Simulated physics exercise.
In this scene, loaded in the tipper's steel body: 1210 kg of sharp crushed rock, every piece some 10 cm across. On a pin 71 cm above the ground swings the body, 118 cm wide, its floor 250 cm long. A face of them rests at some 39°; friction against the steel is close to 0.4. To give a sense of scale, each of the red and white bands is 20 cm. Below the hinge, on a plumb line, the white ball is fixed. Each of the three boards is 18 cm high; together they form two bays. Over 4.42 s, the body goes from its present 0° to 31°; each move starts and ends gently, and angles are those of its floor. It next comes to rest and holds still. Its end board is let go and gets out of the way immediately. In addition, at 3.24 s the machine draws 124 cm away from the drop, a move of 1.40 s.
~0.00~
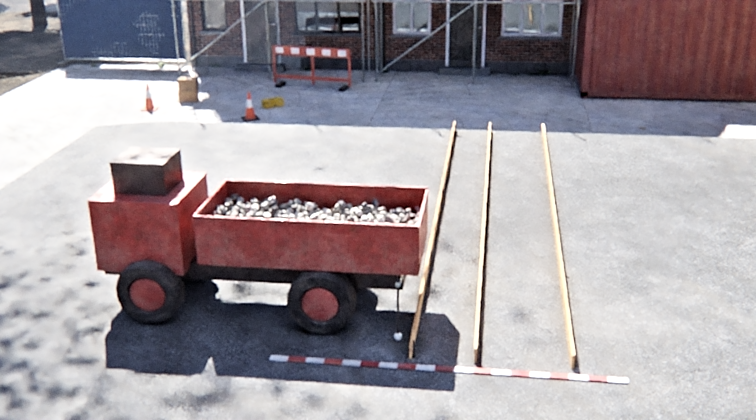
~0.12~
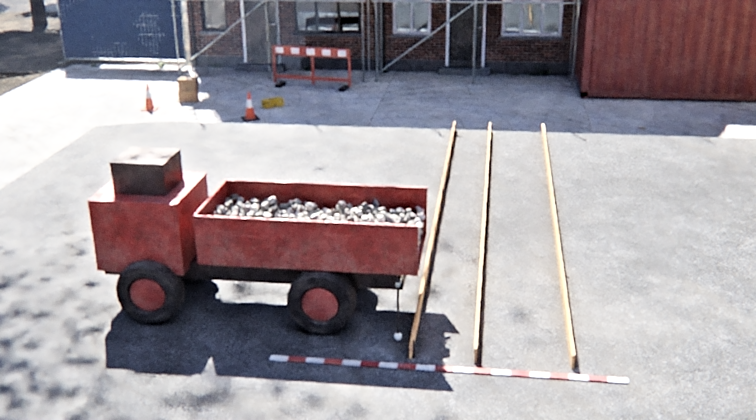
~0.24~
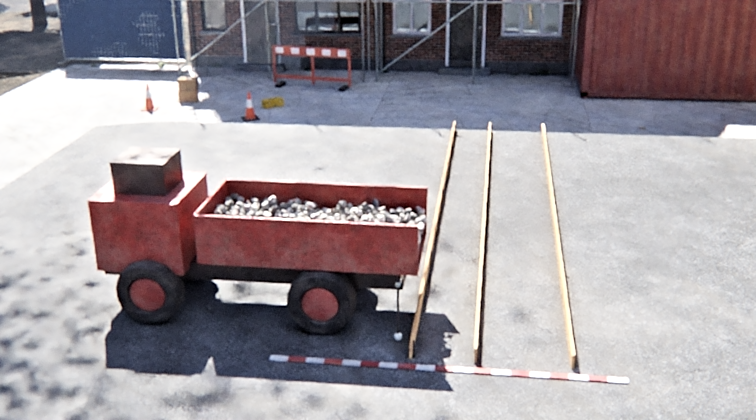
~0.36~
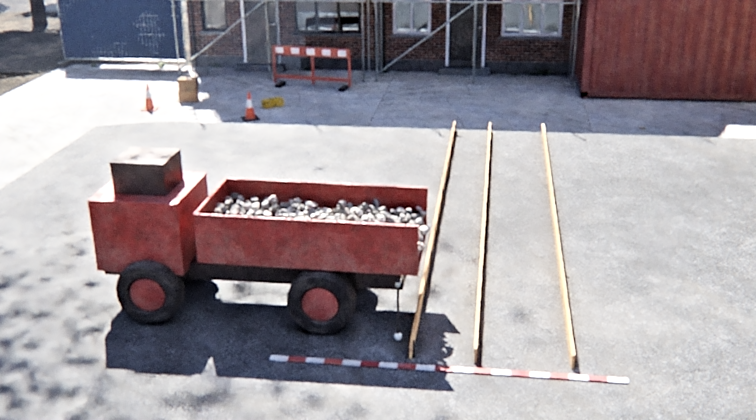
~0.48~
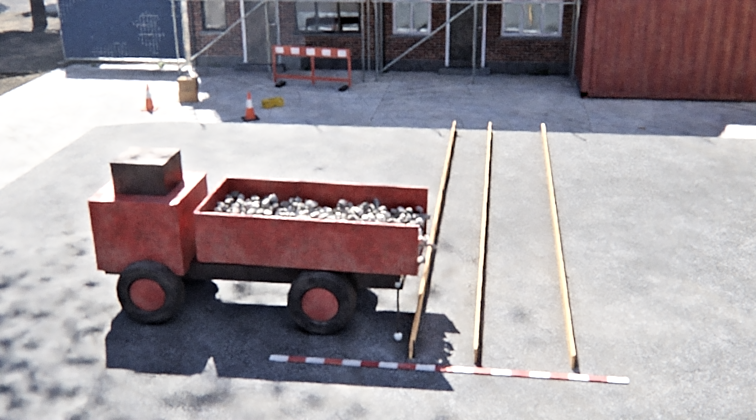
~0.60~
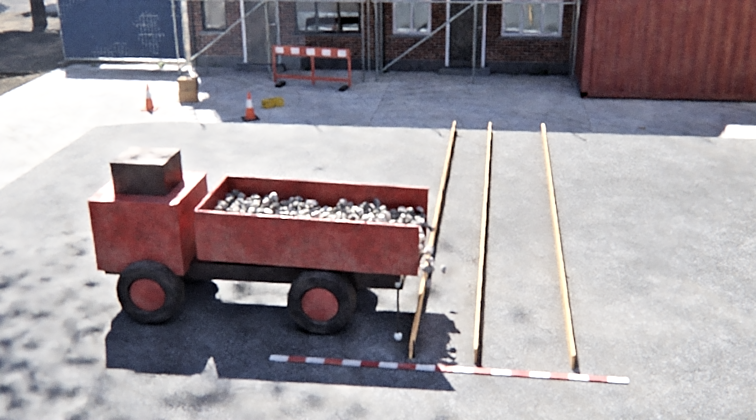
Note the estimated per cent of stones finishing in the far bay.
Estimate: 0 per cent.
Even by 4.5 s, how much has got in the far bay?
By that moment, roughly 0 per cent of the load.
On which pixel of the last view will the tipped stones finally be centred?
Their middle ends up near (388, 302).
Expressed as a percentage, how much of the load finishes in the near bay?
About 30 per cent.
After 3.3 s the floor is at 26°; 82 % in the body, 18 % in the near bay; the foremost stones are at (472, 312).
After 4.5 s the floor is at 31°; 11 % in the body, 61 % short of the bays, 28 % in the near bay; the foremost stones are at (476, 298).
After 5.1 s the floor is at 31°; 1 % in the body, 71 % short of the bays, 28 % in the near bay; the foremost stones are at (476, 298).
After 8.1 s the floor is at 31°; 0 % in the body, 71 % short of the bays, 28 % in the near bay; the foremost stones are at (476, 298).
